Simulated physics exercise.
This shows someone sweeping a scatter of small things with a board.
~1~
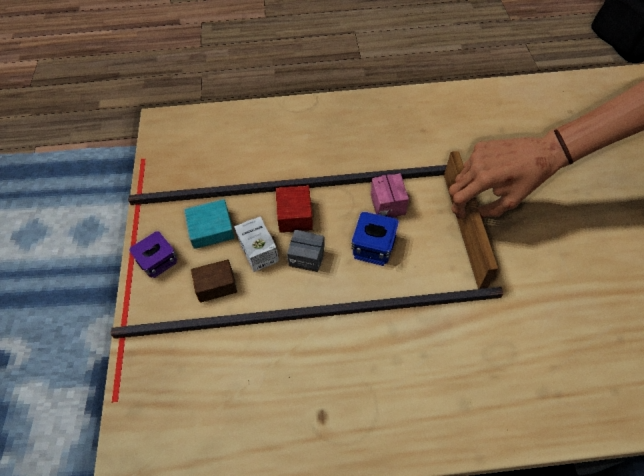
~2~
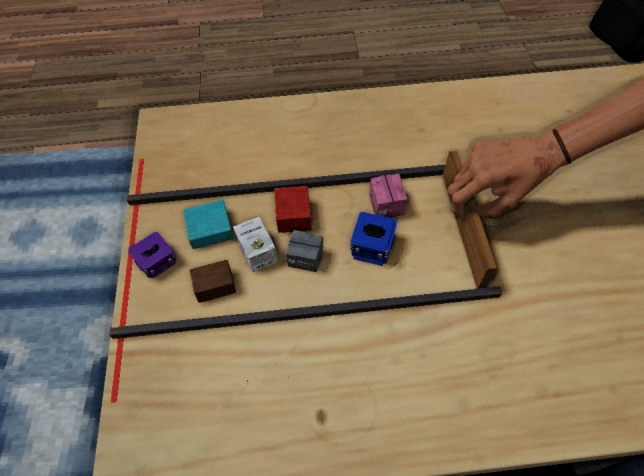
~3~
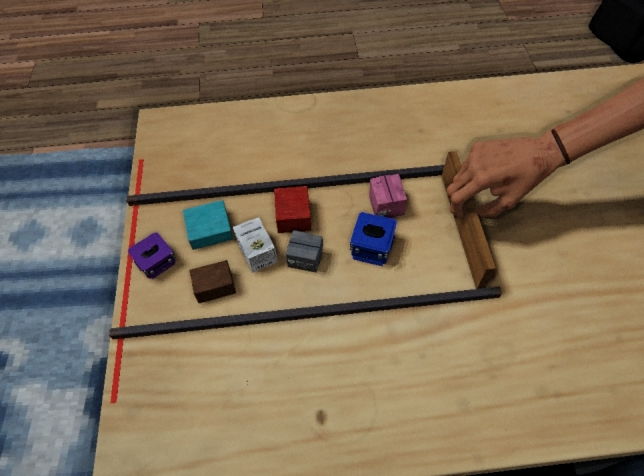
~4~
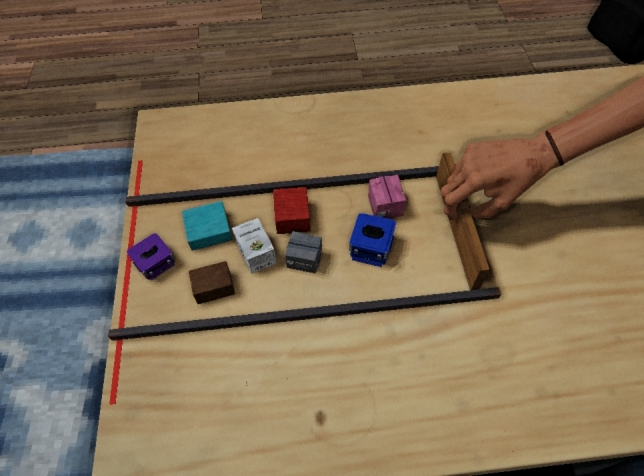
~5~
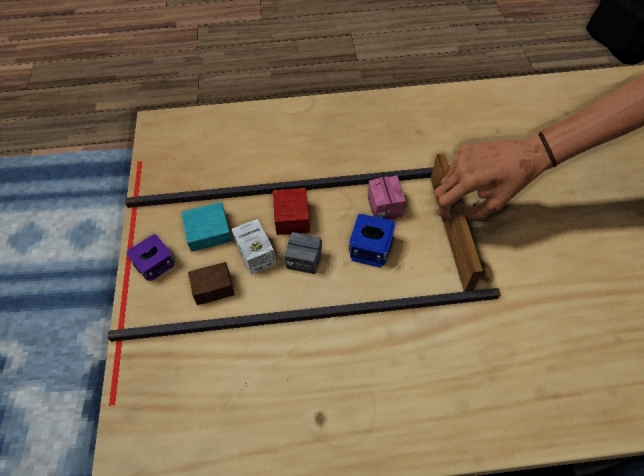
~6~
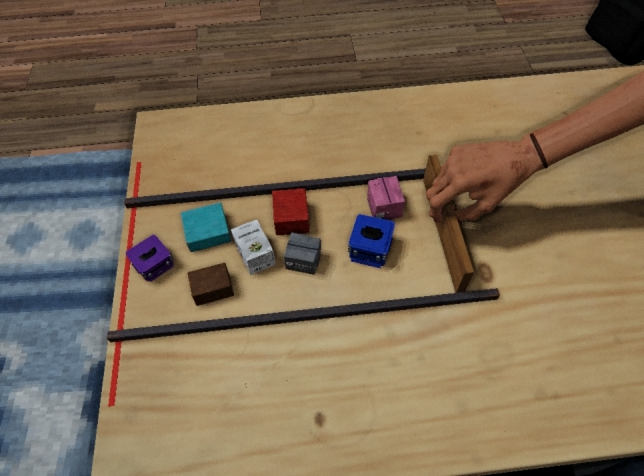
In this clip, a hand holds a wooden board at the right of several small coloured blocks and boxes lying between two dark rails, then slides it a short way left toward them, while the objects stay essentially still.
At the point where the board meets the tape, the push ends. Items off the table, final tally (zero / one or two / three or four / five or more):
Final tally: Five or more.
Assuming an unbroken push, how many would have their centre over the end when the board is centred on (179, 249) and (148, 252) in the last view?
The counts, in order, are 3 and 5.
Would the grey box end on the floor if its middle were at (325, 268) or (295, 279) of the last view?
First place, it is gone; second place, it is gone.
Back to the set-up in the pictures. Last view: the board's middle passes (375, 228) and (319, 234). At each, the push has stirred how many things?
Moved so far: 2, then 7.
Early on, none off yet; purple case at rest near (151, 259); turquoise block at rest near (206, 227); brown block at rest near (211, 284).
A while later, none off yet; purple case moving near (146, 260); turquoise block travelled about its own width near (166, 222); brown block travelled about its own width near (185, 297).
Further along, two off so far; purple case down on the floor near (178, 408); turquoise block on its side near (114, 250); brown block travelled about its own width near (168, 306).
Finally, the number that fall off is five or more; lost, pink box, blue case, grey box, red block, white box, brown block, turquoise block and purple case.
